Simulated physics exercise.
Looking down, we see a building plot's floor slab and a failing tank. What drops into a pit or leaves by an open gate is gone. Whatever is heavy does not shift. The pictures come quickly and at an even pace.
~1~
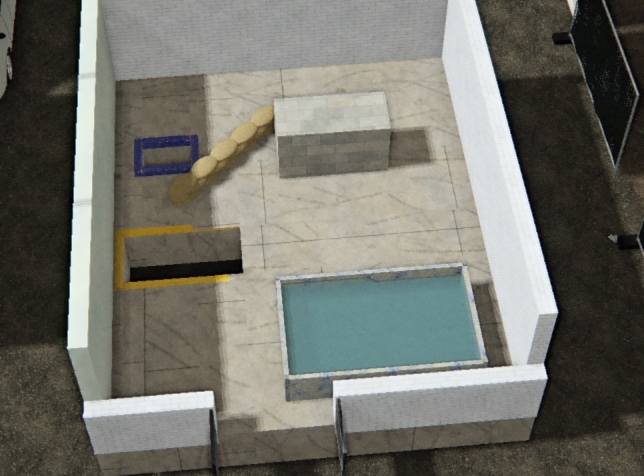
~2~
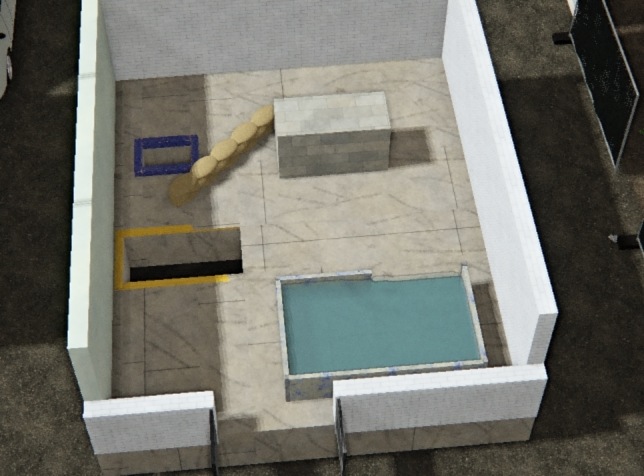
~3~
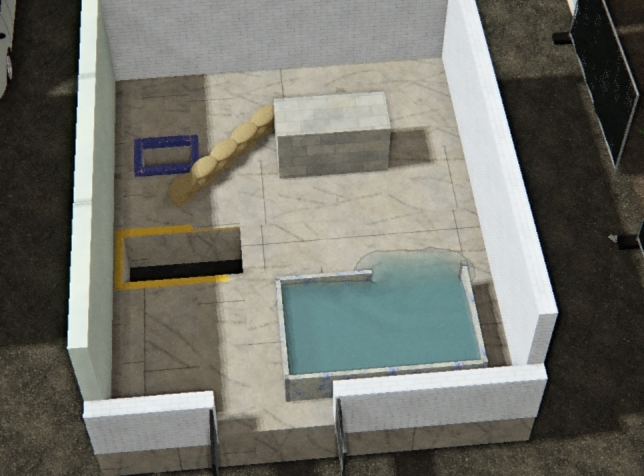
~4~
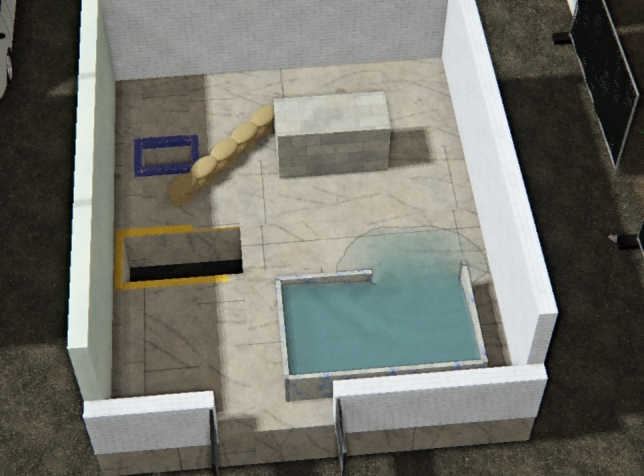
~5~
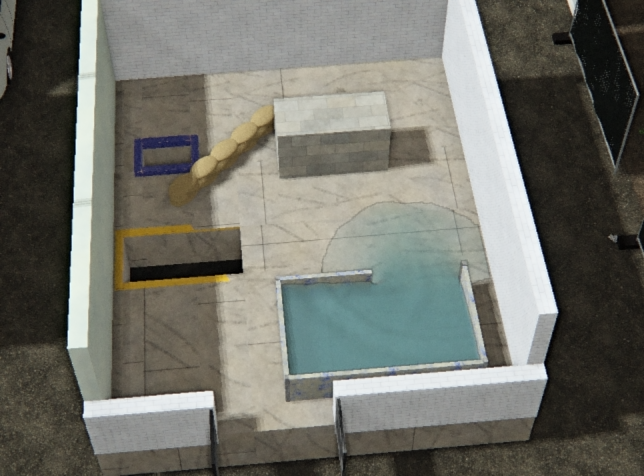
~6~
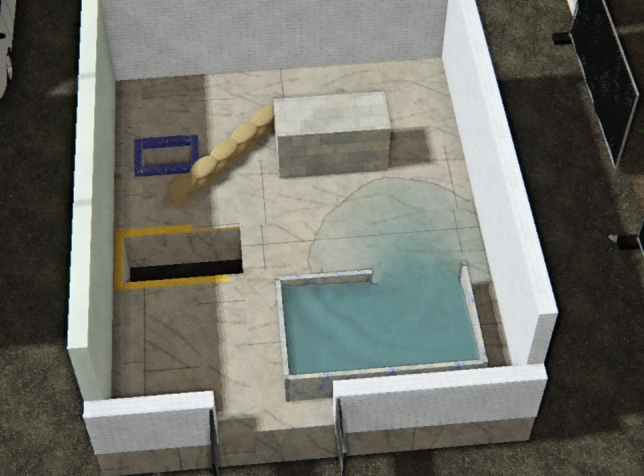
A walled floor slab held a still, open tank of blue-green water until part of its far side gave way, and water poured through the gap, spreading across the pale floor in a widening, rounded sheet.
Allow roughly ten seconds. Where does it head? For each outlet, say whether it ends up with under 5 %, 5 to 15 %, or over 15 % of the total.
The gate is nearly idle - draining beneath five per cent. The yellow pit is busy - draining past fifteen per cent. The blue pit is nearly idle - draining beneath five per cent.
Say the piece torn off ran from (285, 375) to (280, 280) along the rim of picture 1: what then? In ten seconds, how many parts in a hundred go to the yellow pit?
That would be yellow at 60 percent.
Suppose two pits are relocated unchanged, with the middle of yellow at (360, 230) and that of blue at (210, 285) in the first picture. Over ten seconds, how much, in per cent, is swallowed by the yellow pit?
So the yellow pit ends up with 50 in a hundred.
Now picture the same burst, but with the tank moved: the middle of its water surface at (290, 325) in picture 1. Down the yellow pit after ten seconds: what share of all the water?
Yellow: 25 %.
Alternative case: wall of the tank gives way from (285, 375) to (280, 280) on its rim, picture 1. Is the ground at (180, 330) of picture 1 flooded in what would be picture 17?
Check at the given point: Inundated.
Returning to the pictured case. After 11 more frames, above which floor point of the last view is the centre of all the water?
Close to (389, 271).
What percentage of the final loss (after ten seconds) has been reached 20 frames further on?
Close to 10 per cent, I'd say.
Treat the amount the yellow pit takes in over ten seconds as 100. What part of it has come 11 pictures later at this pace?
About 0 per cent.
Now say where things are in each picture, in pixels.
In the first frame, the open tank at (379, 322) is whole and still.
In the second frame, the front is at a hidden place, out from the gap on the open tank's far side.
In the third frame, the front is at (461, 260), out from the gap on the open tank's far side.
In the fourth frame, water pours out on the open tank's far side and has run to (377, 232).
In the fifth frame, water pours out on the open tank's far side and has run to (377, 208).
In the sixth frame, water pours out on the open tank's far side and has run to (377, 184).
A moment on, water covers 25 % of the floor; the gate 0 %, the yellow pit 0 %, the blue pit 0 %.
Next, water covers 30 % of the floor; the gate 0 %, the yellow pit 0 %, the blue pit 0 %.
Then, water covers 50 % of the floor; the gate 0 %, the yellow pit 2 %, the blue pit 0 %.
Later, water covers 65 % of the floor; the gate 0 %, the yellow pit 9 %, the blue pit 0 %.
In the end, water covers 70 % of the floor; the gate 0 %, the yellow pit 23 %, the blue pit 1 %.
